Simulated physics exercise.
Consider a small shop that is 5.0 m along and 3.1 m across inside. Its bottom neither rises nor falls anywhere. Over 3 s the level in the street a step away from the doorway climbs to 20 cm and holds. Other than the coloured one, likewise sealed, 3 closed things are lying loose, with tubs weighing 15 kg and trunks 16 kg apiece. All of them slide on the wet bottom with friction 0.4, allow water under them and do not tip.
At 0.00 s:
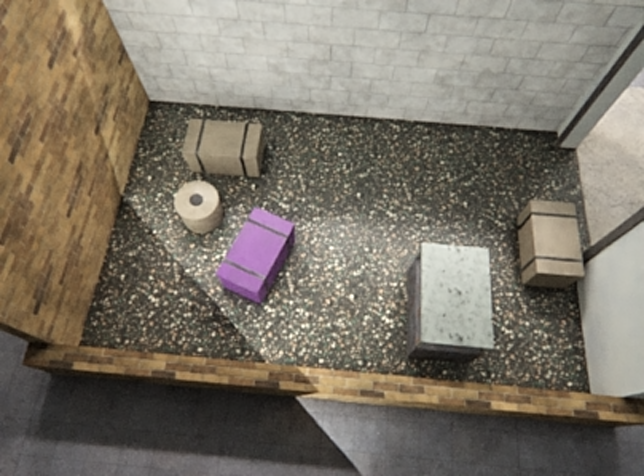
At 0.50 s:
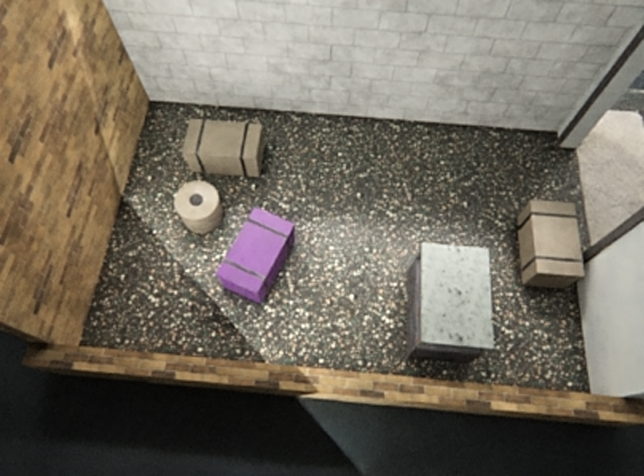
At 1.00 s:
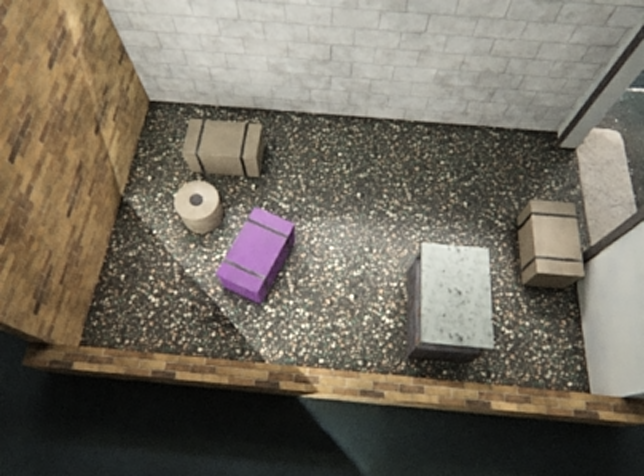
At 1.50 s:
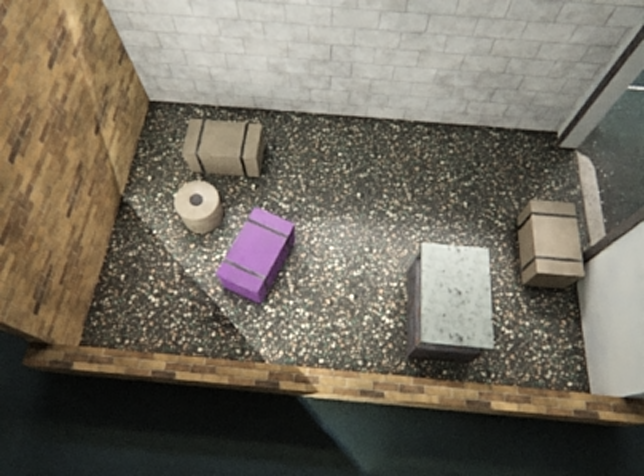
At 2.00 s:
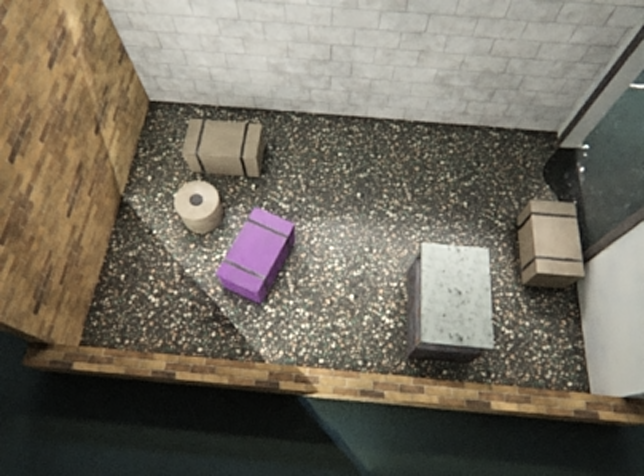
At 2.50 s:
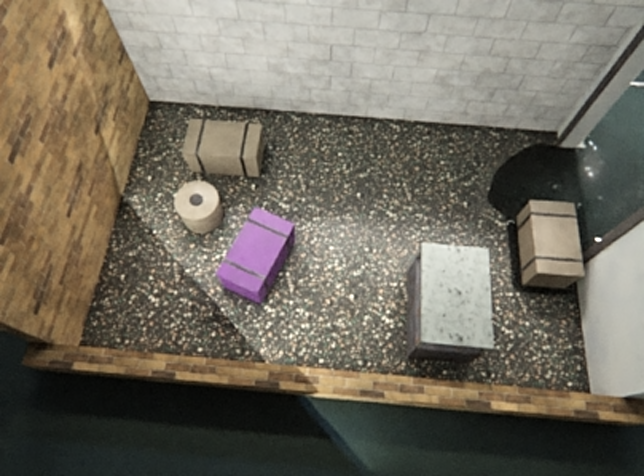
A small shop with a speckled floor, a white brick back wall and a wooden wall at left is seen from high above through its open front. A pale grey metal-like box stands right of centre, a purple trunk left of it, a tan roll and tan box at upper left, and another tan box at right. Dark water covers the ground outside, then creeps in through the right-hand opening around that box, while everything else and the camera stay still.
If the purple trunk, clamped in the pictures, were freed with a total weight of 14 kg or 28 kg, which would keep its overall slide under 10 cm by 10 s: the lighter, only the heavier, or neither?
Neither.
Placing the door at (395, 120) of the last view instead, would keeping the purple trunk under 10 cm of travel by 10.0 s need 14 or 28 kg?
Okay, so both masses fail.
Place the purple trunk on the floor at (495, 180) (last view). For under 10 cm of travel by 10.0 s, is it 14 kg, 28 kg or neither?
Here both come up short.
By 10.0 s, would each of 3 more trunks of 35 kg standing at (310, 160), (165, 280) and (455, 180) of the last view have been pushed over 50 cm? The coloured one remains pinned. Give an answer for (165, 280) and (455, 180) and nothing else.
Result, in order - falls shy; exceeds it.
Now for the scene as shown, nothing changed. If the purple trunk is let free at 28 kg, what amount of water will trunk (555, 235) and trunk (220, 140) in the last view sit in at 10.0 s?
Some 4 cm at the first, some 15 cm at the second.
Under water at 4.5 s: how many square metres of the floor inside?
About 8.0 m2.
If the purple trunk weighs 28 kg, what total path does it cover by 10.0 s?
Some 40 cm in all.
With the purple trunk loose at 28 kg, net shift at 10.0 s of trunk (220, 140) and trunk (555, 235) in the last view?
Respectively 200 and 100 centimetres.
After 3.5 s the purple trunk would be 0 cm from its start with 14 kg and 0 cm from its start with 28 kg; 0 cm of water round it then.
After 4.5 s the purple trunk would be 0 cm from its start with 14 kg and 0 cm from its start with 28 kg; 1 cm of water round it then.
After 7.0 s the purple trunk would be 94 cm from its start with 14 kg and 2 cm from its start with 28 kg; 6 cm of water round it then.
After 10.0 s the purple trunk would be 116 cm from its start with 14 kg and 37 cm from its start with 28 kg; 13 cm of water round it then.
